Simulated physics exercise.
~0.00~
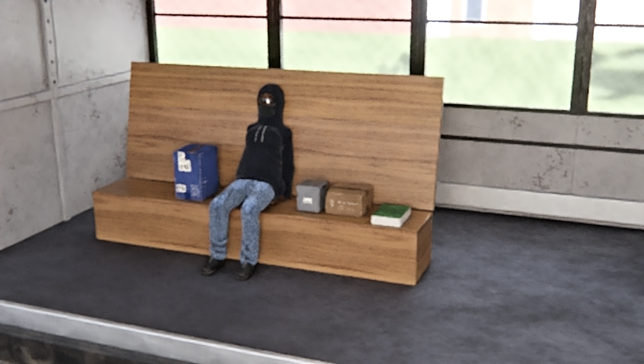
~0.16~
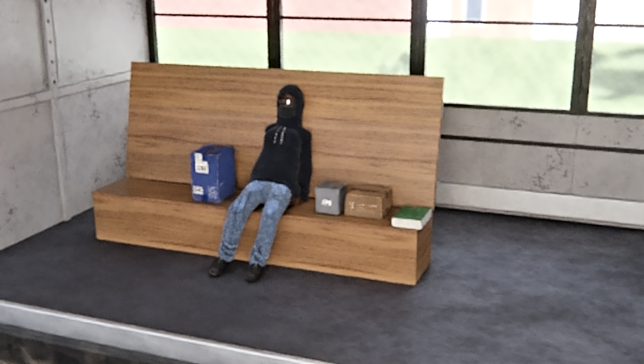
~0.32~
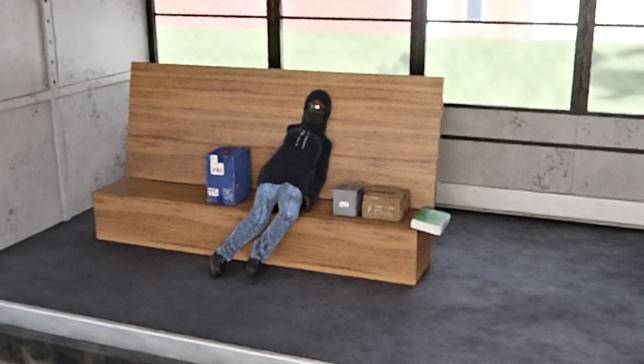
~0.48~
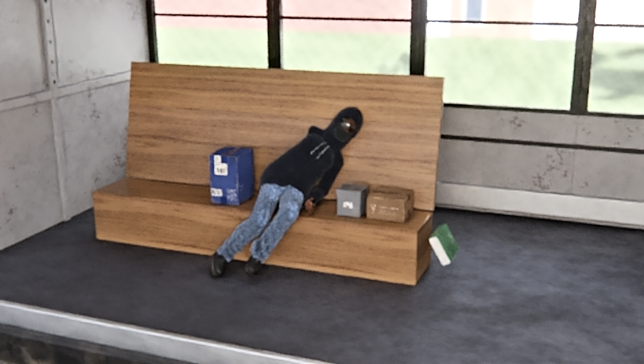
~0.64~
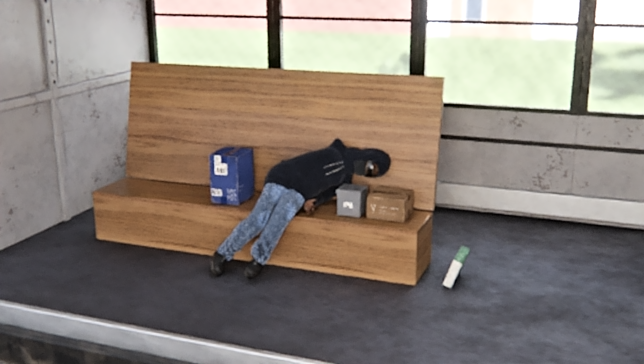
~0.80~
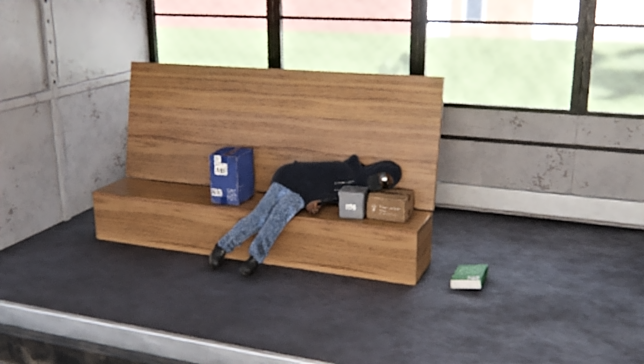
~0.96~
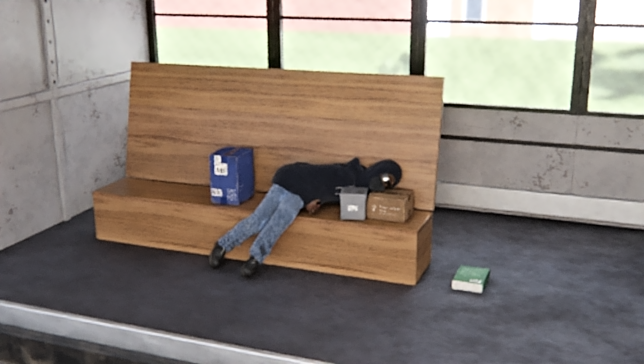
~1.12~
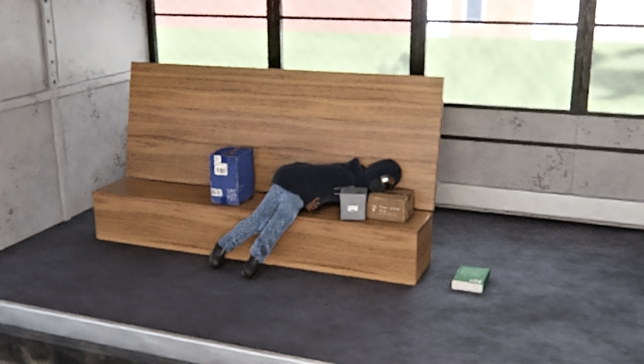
The clip opens on a person in a dark hood and jeans slumped on a long wooden bench, with a blue pack on the left and a grey tub, a brown carton and a green folder on the right. The person and all the items slide to the right along the seat. The folder pushes out past the bench end, tips over and tumbles to the floor, while the other items stop. Meanwhile the limp person topples sideways toward the tub and carton. At the end the person lies slumped behind them, hips still on the seat, the pack stands upright, and the folder rests on the floor.
